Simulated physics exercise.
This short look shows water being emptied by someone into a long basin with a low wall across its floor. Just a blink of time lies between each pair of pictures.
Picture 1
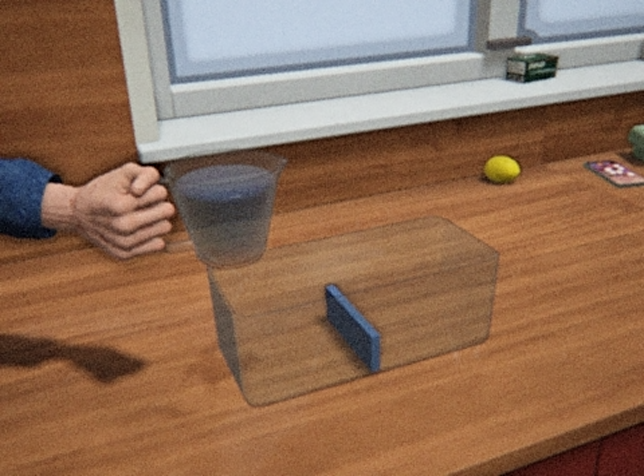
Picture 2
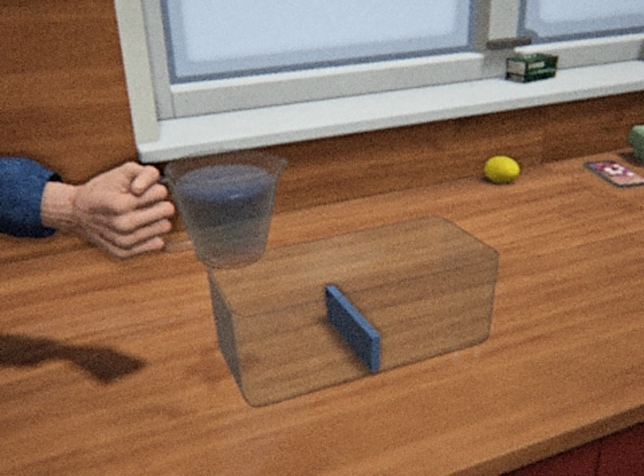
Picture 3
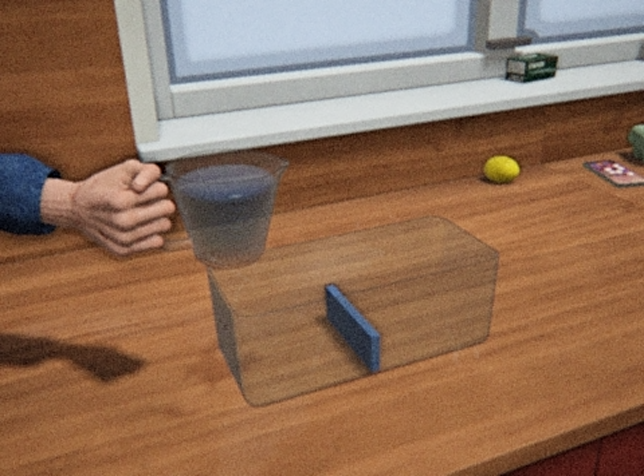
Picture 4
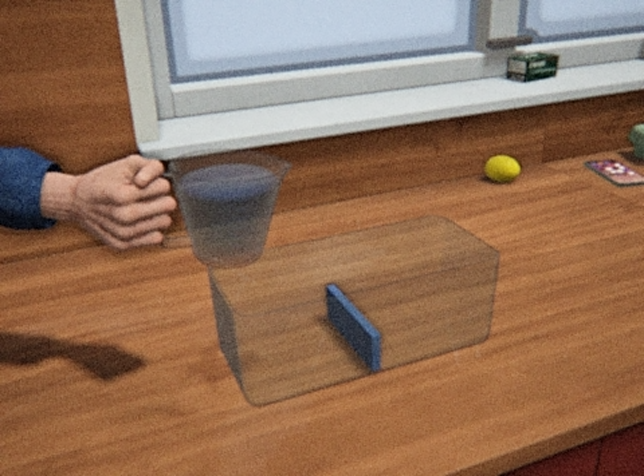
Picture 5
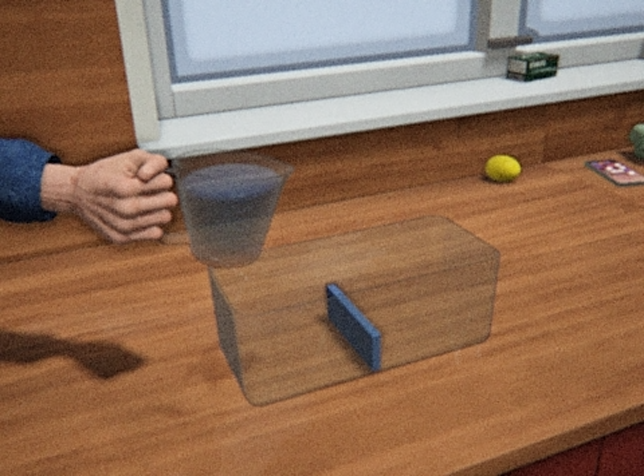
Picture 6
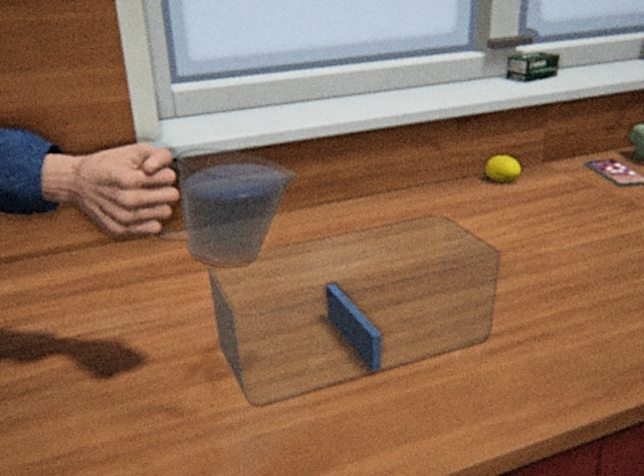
A clear cup of bluish water stayed nearly upright beside a fist, then tilted slightly to the right above a long see-through box with a low blue wall inside, as the hand turned with it.
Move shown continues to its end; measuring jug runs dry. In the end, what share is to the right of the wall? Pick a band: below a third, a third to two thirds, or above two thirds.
Below a third.
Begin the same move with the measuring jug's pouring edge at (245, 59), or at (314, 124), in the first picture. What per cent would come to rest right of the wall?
First try: About 10 %; second try: About 85 %.
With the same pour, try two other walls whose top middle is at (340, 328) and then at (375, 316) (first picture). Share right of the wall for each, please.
Try 1: About 60 percent; try 2: About 5 percent.
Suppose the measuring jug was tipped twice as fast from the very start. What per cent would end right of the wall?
It comes to around 15 per cent.
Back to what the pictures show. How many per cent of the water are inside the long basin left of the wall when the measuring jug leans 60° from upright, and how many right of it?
10 % left, 5 % right.
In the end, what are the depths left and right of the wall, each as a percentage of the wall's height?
40 left, 10 right, give or take.
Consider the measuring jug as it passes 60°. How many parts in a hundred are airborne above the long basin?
15 in a hundred.
A moment on, the measuring jug is tipped part way and 69 per cent is still to pour, 10 is left of the wall and 5 right of it.
Next, the measuring jug is tipped on its side and 17 per cent is still to pour, 53 is left of the wall and 22 right of it.
Then the measuring jug is tipped on its side and 0 per cent is still to pour, 76 is left of the wall and 22 right of it.
Later the measuring jug is tipped on its side and 0 per cent is still to pour, 77 is left of the wall and 22 right of it.
Finally, 77 per cent lies left of the wall, 22 right of it and 1 outside.
